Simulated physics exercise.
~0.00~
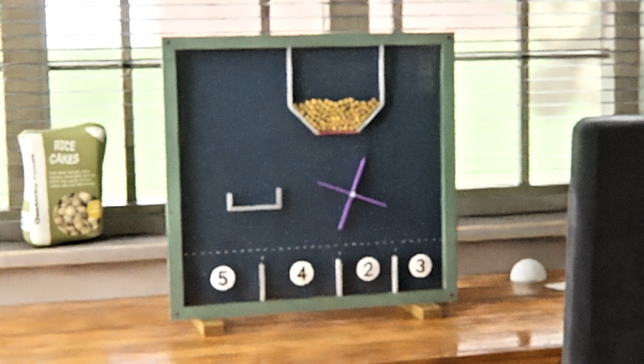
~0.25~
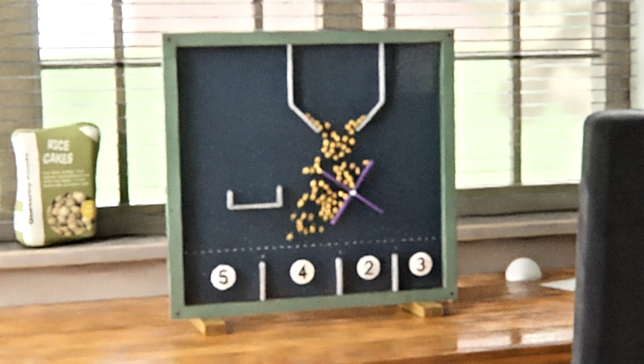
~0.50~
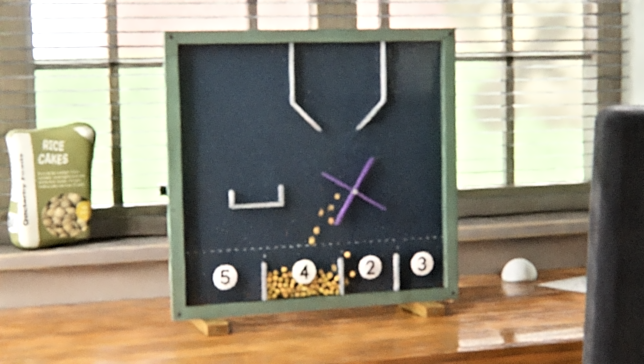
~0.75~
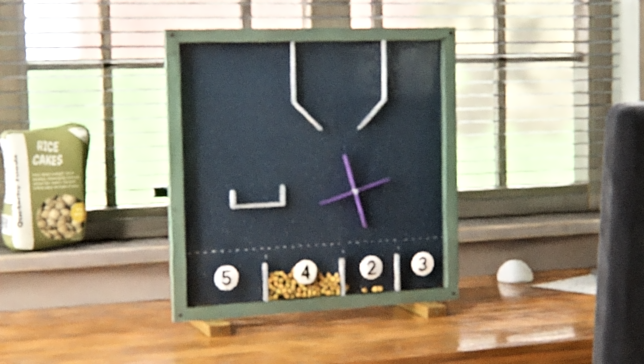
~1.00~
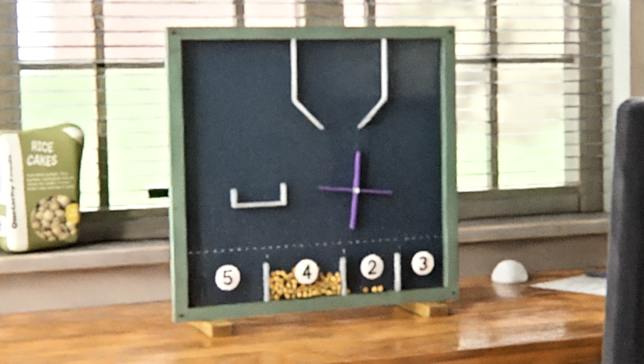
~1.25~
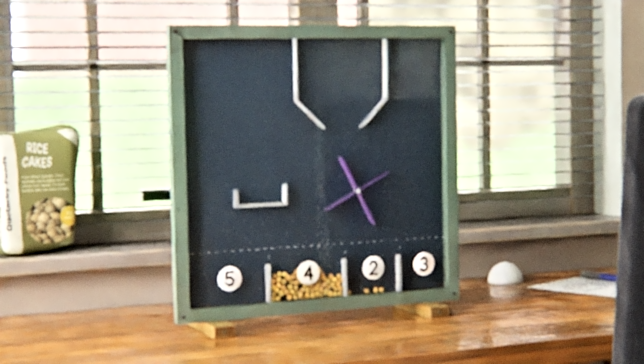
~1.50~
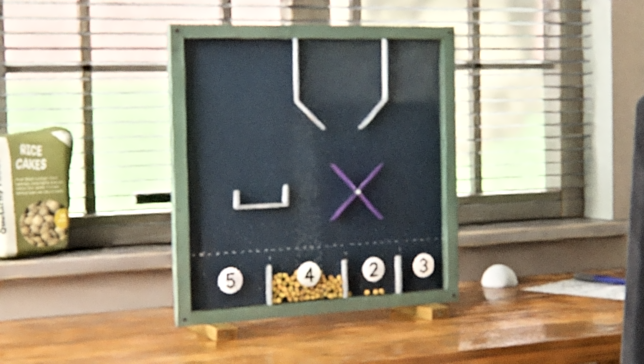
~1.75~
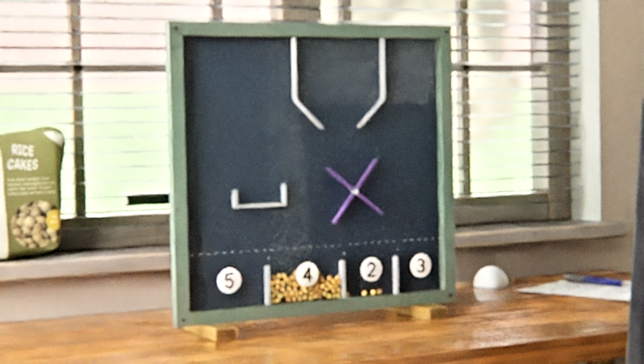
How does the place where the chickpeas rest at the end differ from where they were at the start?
At the start they sit together in the hopper at the top of the case. By the end they lie at the bottom, nearly all in bin four with a few in bin two.
Dried chickpeas pouring from a hopper past a turning purple cross, nearly all settling in bin four, a few in bin two.
